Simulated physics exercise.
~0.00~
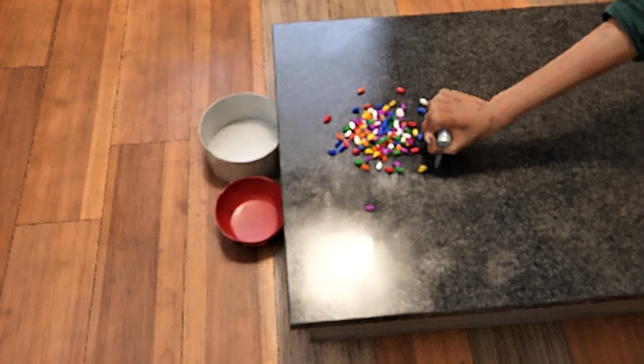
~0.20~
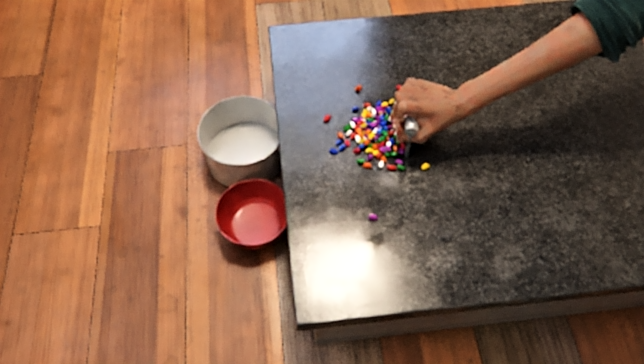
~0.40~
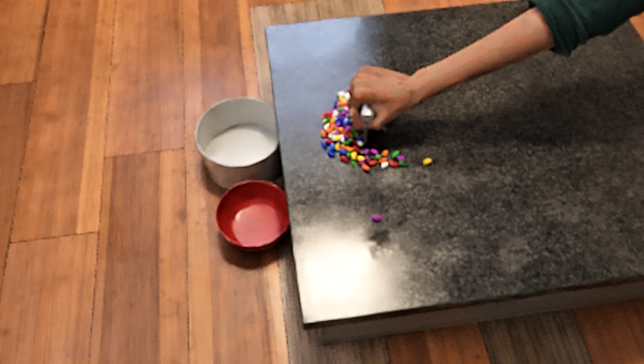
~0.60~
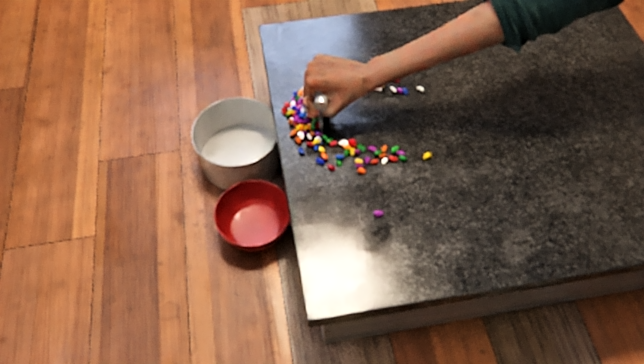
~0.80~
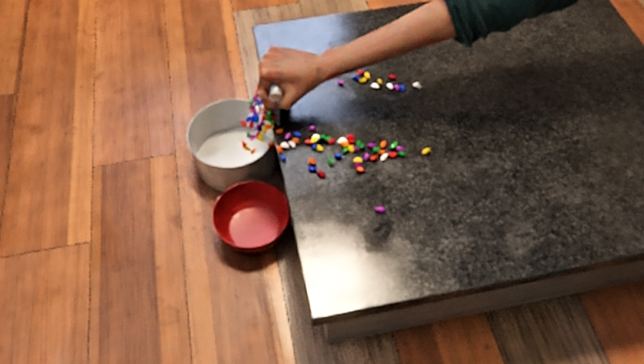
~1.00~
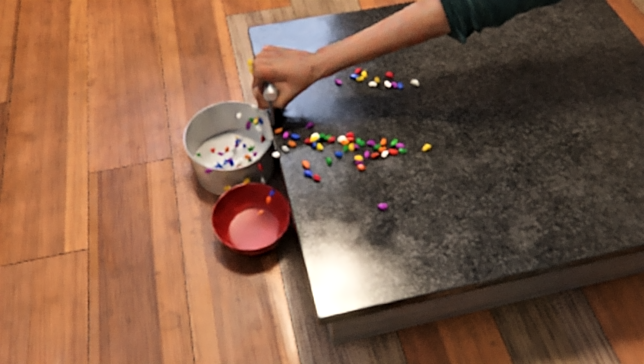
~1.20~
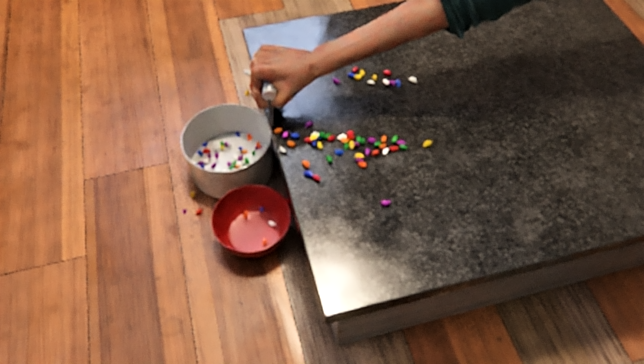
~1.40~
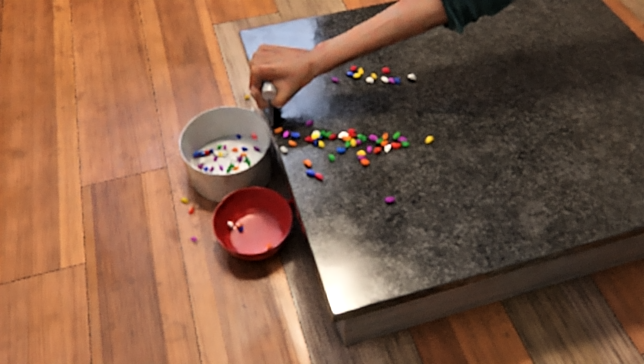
On a dark stone slab above a wooden floor, a hand pushed a scraper left through colorful jelly beans and stopped at the edge; many dropped into the white pot, a few reached the red bowl or floor, and many stayed on top.
